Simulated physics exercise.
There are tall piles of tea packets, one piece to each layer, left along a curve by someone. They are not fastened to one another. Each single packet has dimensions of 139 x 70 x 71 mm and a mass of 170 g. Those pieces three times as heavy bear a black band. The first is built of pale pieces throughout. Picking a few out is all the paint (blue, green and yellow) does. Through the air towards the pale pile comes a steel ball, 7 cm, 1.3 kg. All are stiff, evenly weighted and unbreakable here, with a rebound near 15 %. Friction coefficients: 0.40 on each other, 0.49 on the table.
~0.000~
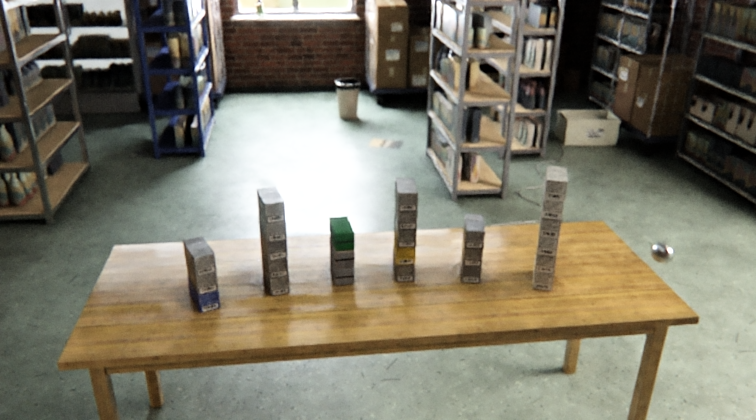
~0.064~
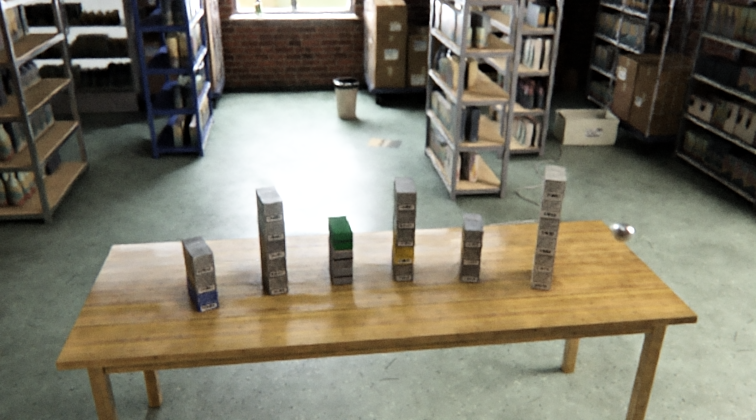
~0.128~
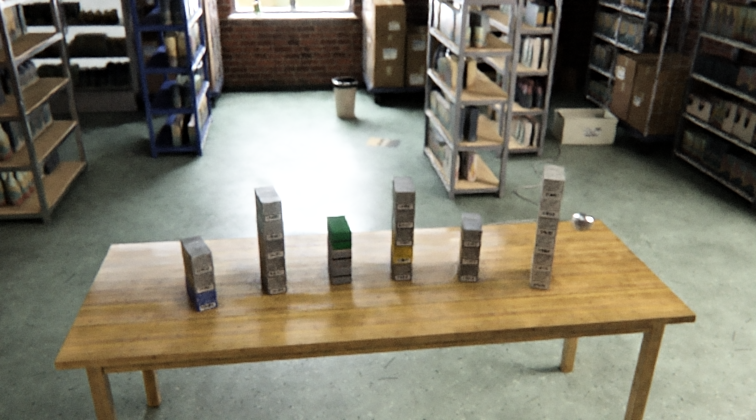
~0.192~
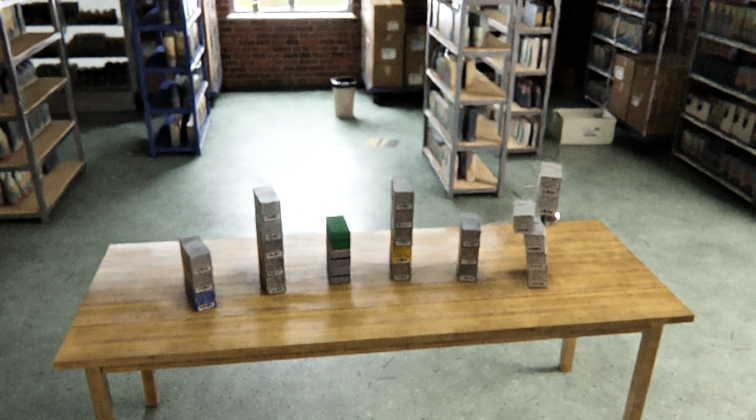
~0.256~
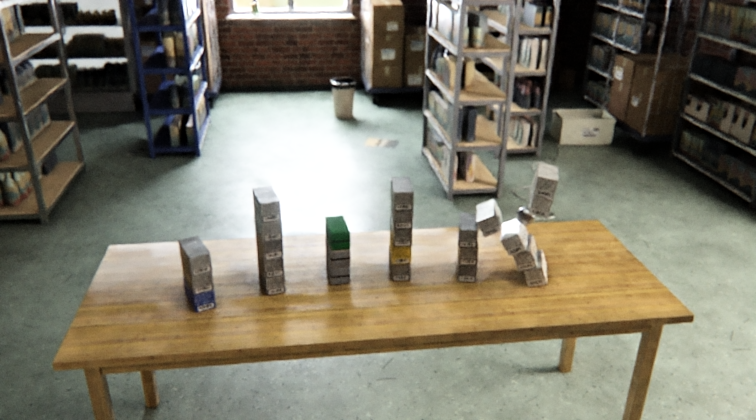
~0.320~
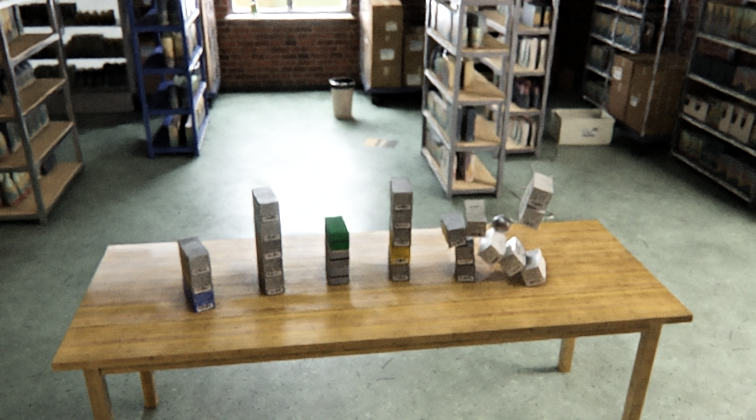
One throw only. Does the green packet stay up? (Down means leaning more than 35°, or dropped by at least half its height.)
Yes, once things settle, it is still up.
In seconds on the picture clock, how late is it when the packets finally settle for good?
Settling time: Near 3.0 s.
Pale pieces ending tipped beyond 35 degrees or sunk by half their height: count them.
5.
By 0.38 s, 5 of the pale pile down; none of the 19 other packets down, 3 disturbed; green packet unmoved.
By 0.46 s, 5 of the pale pile down; 1 of the 19 other packets down; green packet unmoved; yellow packet moved 9 mm.
By 0.70 s, 5 of the pale pile down; 2 of the 19 other packets down; green packet unmoved; yellow packet tilted 4°.
By 1.66 s, 5 of the pale pile down; 2 of the 19 other packets down; green packet unmoved; yellow packet moved 38 mm.
When it is over (3.1 s), 5 of the pale pile down; 2 of the 19 other packets down; green packet unmoved; yellow packet moved 39 mm; blue packet unmoved. In pixels of the last frame, middles, green packet near (337, 233), yellow packet near (389, 246).
